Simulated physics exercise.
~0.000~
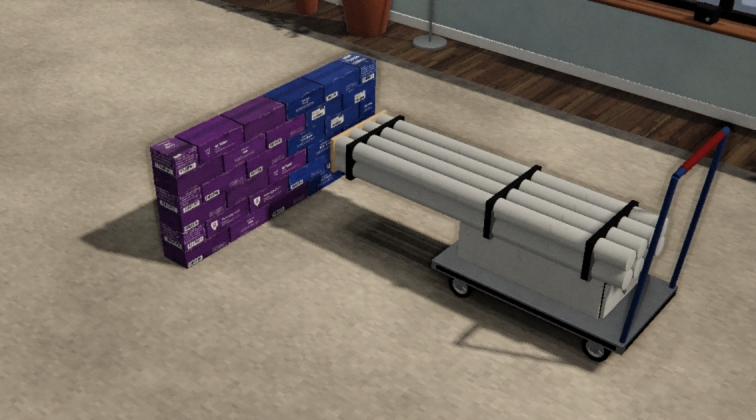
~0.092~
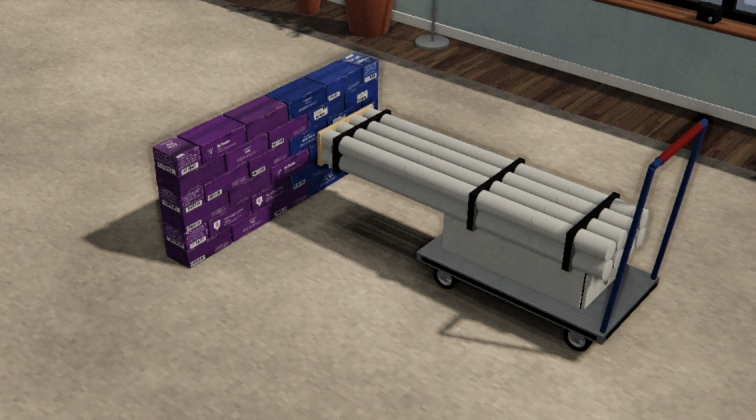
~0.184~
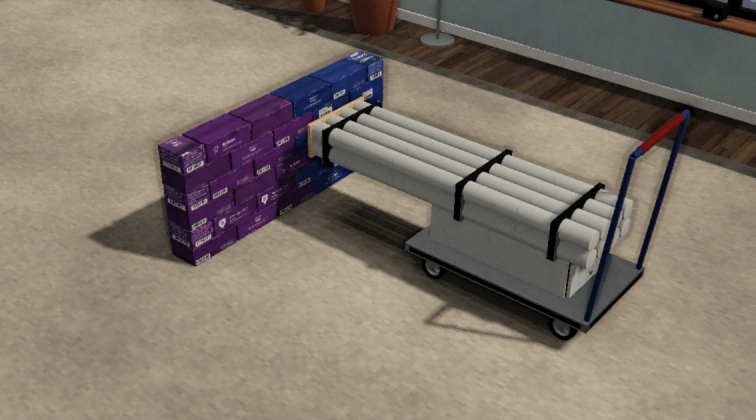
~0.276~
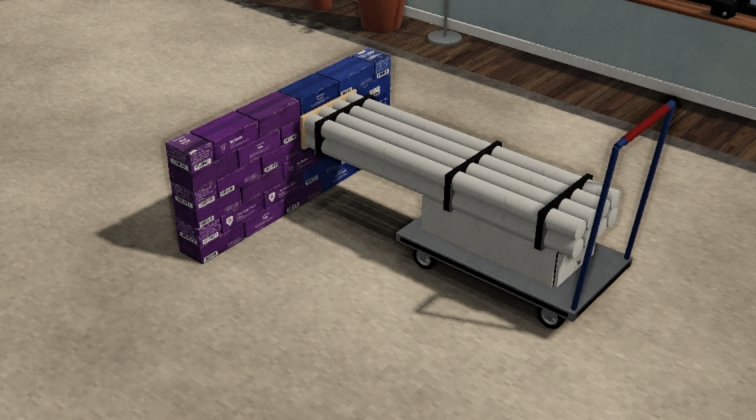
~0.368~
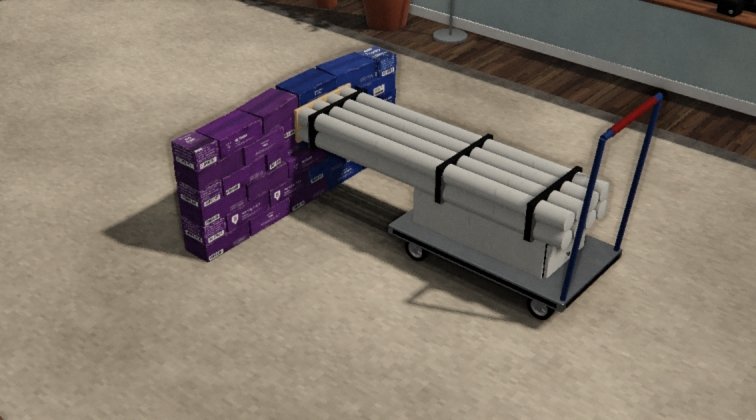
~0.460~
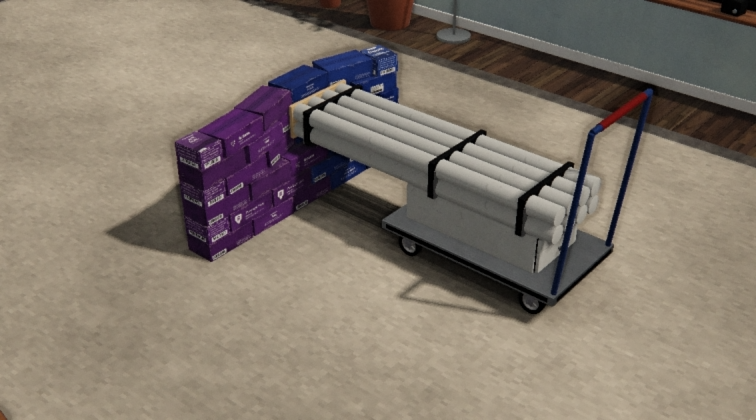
On a beige floor beside a wooden strip, a platform trolley carrying strapped pale pipes rolls leftward toward a wall of purple and blue boxes, then the pipe ends push into its middle, shifting boxes there out of line.
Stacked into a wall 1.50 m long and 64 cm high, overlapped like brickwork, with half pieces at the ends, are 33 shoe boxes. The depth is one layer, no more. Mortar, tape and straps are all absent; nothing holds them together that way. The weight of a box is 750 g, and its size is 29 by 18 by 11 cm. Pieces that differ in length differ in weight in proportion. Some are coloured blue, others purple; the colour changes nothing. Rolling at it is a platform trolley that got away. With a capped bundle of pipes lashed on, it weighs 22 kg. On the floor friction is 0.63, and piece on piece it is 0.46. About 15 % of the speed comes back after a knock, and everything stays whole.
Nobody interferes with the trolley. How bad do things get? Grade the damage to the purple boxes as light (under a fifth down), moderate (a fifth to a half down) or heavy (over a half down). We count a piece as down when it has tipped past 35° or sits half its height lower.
Moderate.
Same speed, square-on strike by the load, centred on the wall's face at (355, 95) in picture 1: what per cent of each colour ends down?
For blue it's 50 per cent, for purple 0 per cent.
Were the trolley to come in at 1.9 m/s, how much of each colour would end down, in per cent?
Result - blue: 50%; purple: 30%.
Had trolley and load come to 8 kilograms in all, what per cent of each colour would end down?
You'd get blue 0 and purple 0 percent.
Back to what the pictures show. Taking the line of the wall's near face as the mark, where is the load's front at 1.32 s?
About 50 cm past it.
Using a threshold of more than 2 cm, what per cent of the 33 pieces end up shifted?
45 percent.
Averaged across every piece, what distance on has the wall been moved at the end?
Mean shift: Around 20 cm.
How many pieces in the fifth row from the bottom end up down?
It's 4 in that row.
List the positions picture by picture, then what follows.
In the first picture (pixels give the middle of a visible side; the camera pans a little), load (340, 153) 35 cm short of the wall; top purple box (253, 109); top blue box (357, 60); none has stirred.
In the second picture, load (326, 146) 24 cm short of the wall; top purple box (255, 109).
In the third picture, load (316, 138) 14 cm short of the wall; top purple box (260, 107).
In the fourth picture, load (309, 130) 38 mm short of the wall; top purple box (268, 105).
In the fifth picture, load (303, 123) 46 mm into the wall's line; top purple box (267, 102) 36 mm from its place; movement in 8 of them.
In the sixth picture, load (297, 119) 11 cm into the wall's line; top purple box (263, 99) 9 cm from its place; top blue box (379, 52) 14 mm from its place; movement in 16 of them.
After 0.60 s, load 19 cm past the wall's line, still rolling; none of the 18 purple boxes down (0 of 33 in all colours); top purple box 10° from how it stood; top blue box 10° from how it stood.
After 0.80 s, load 28 cm past the wall's line, still rolling; 3 of the 18 purple boxes down (10 of 33 in all colours); top purple box 36° from how it stood, 8 cm lower; top blue box 42° from how it stood.
After 1.02 s, load 37 cm past the wall's line, still rolling; 6 of the 18 purple boxes down (14 of 33 in all colours); top purple box on its side; top blue box on its side.
After 1.32 s, load 48 cm past the wall's line, still rolling; 6 of the 18 purple boxes down (14 of 33 in all colours); top purple box on its side; top blue box upside down.
In the end (2.1 s), load 67 cm past the wall's line, still rolling; 6 of the 18 purple boxes down (14 of 33 in all colours); top purple box on its side; top blue box upside down. That is 33 per cent. From the last view, middles, top purple box near (143, 152), top blue box near (336, 91).
